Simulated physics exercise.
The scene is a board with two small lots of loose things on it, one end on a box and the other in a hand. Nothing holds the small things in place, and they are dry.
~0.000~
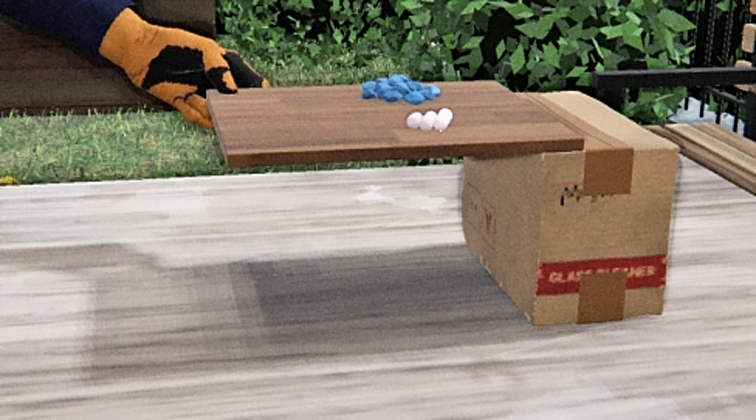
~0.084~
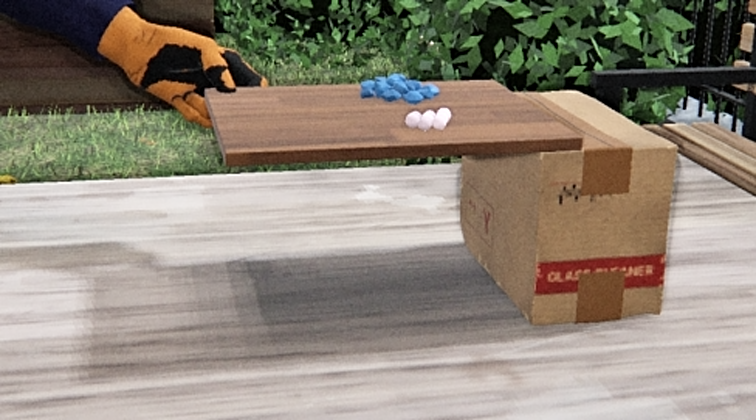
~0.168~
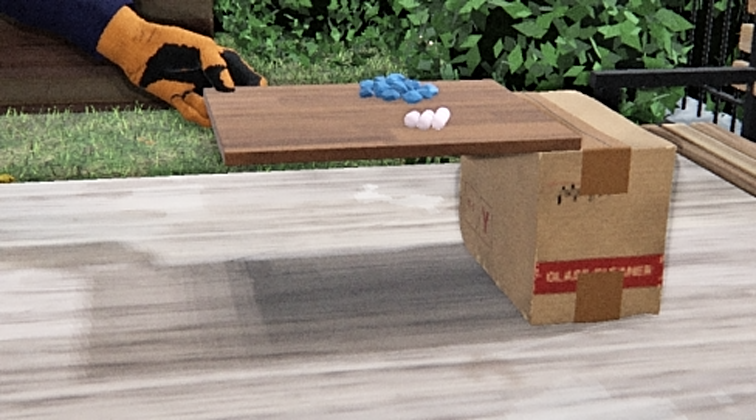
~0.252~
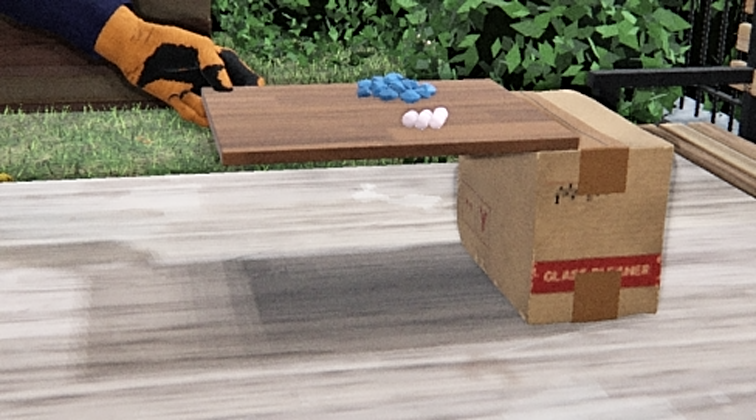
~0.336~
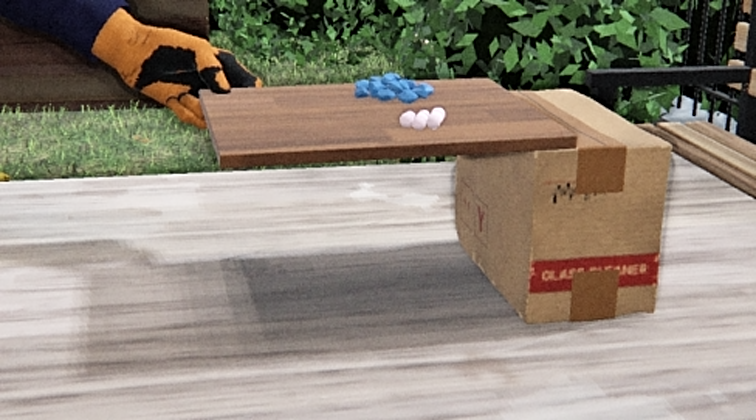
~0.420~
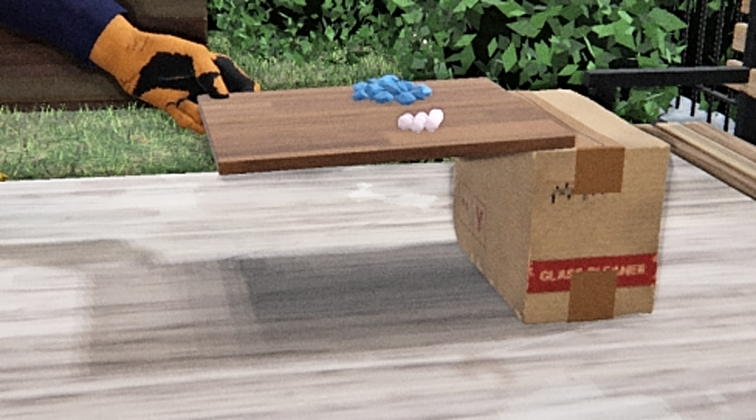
A gloved hand holds a wooden board level against a box, then lowers its end slightly.
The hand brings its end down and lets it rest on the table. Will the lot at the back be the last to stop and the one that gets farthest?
No, the front one does.
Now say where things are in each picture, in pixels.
The first frame shows held end of the board at (238, 157), level; box at (558, 199), tall, over half the board's length; near lot at (429, 121), a few sugar pearls; far lot at (398, 92), a few aquarium stones.
The second frame shows held end of the board at (237, 156), level; far lot at (397, 91).
The third frame shows held end of the board at (236, 156), level; near lot at (426, 120).
The fourth frame shows held end of the board at (234, 156), level; far lot at (394, 91).
The fifth frame shows held end of the board at (231, 158), down by 1°; near lot at (421, 120).
The sixth frame shows held end of the board at (230, 165), down by 2°; box at (549, 197); near lot at (419, 122), not moving; far lot at (389, 93), not moving.
After 0.81 s, board sloping at 12°; near lot all still on the board; far lot all still on the board.
After 1.30 s, board sloping at 26°; near lot mostly up to a board's length out; far lot all still on the board.
After 1.83 s, board resting at 38°; near lot mostly one to two board lengths out; far lot mostly at the foot of the board.
At rest (3.5 s), board resting at 38°; near lot mostly more than two board lengths out, about a third gone off the table; far lot mostly at the foot of the board; the near lot has gone farther.
